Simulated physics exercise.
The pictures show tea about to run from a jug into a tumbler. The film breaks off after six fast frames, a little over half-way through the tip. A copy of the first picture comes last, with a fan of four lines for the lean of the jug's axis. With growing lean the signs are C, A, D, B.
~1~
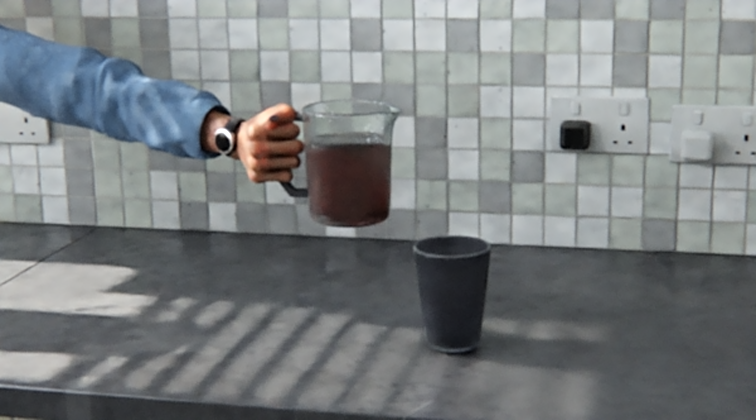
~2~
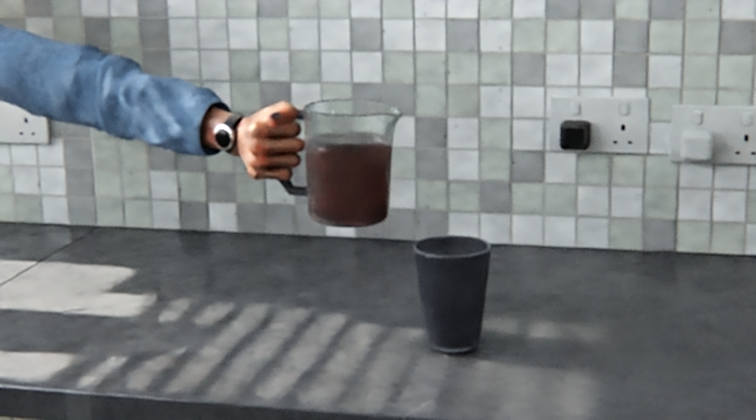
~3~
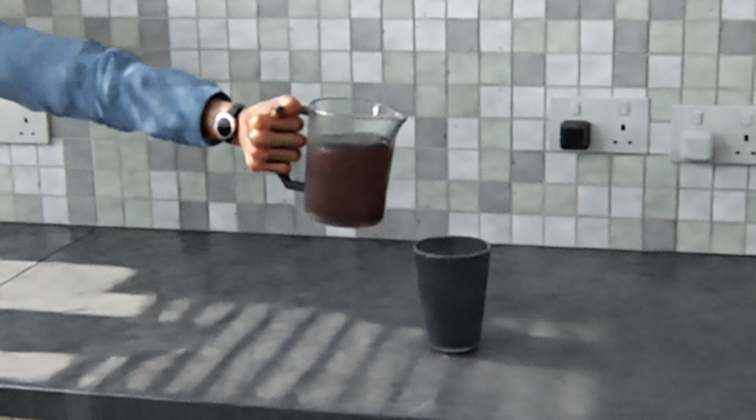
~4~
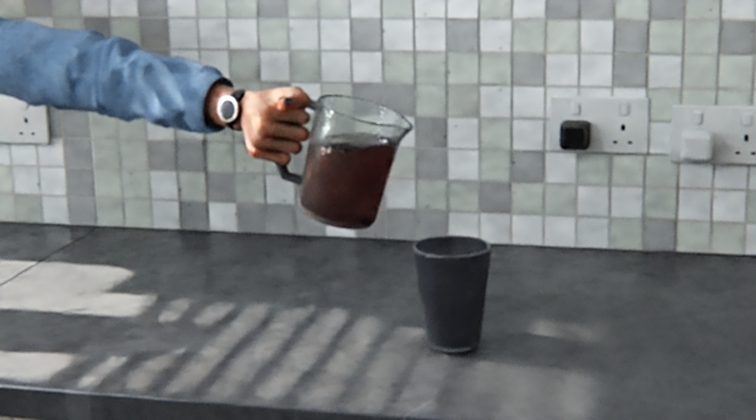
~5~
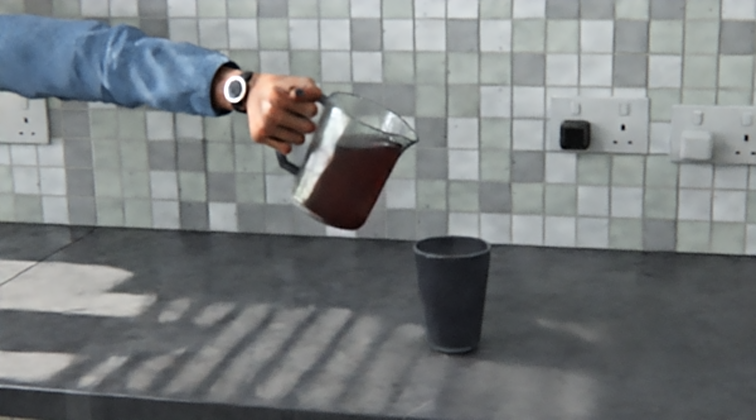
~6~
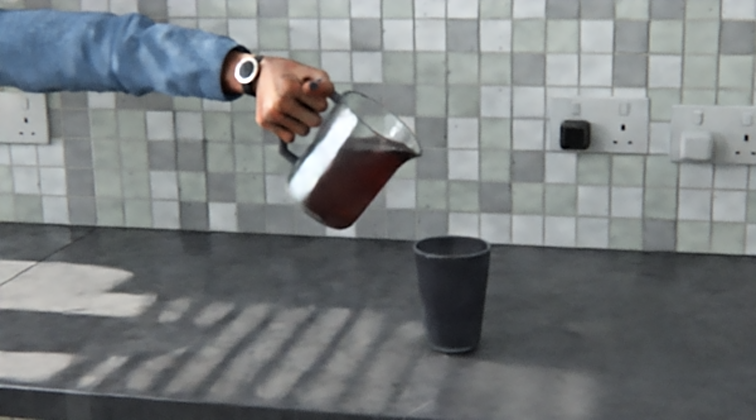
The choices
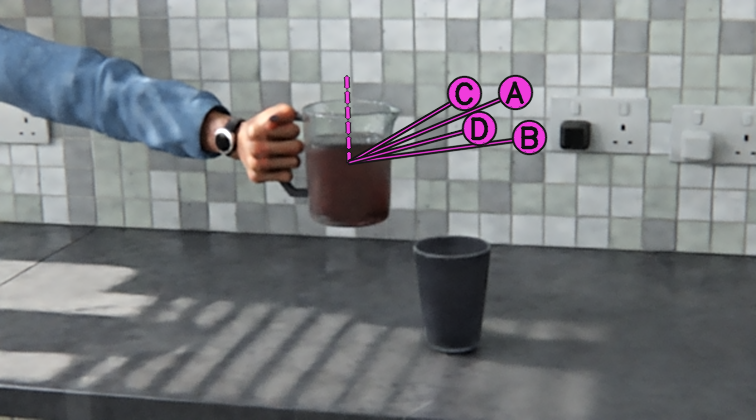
A hand holds a glass jug of tea and tilts it rightward above a dark tumbler.
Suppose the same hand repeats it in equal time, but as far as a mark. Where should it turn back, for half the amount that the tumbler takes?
A works best here.
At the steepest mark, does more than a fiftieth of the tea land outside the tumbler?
Yes.
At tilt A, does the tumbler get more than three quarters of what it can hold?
No.
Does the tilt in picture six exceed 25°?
Yes.
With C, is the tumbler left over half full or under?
Under.
On the marked copy, A at (500, 99); B at (512, 140); C at (450, 103); D at (462, 131).
For tilt A, the tumbler ends with about 48 % of what it can hold.
For tilt B, the tumbler ends with about 73 % of what it can hold; 9 % of the tea is spilt.
For tilt C, the tumbler ends with about 31 % of what it can hold.
For tilt D, the tumbler ends with about 64 % of what it can hold.
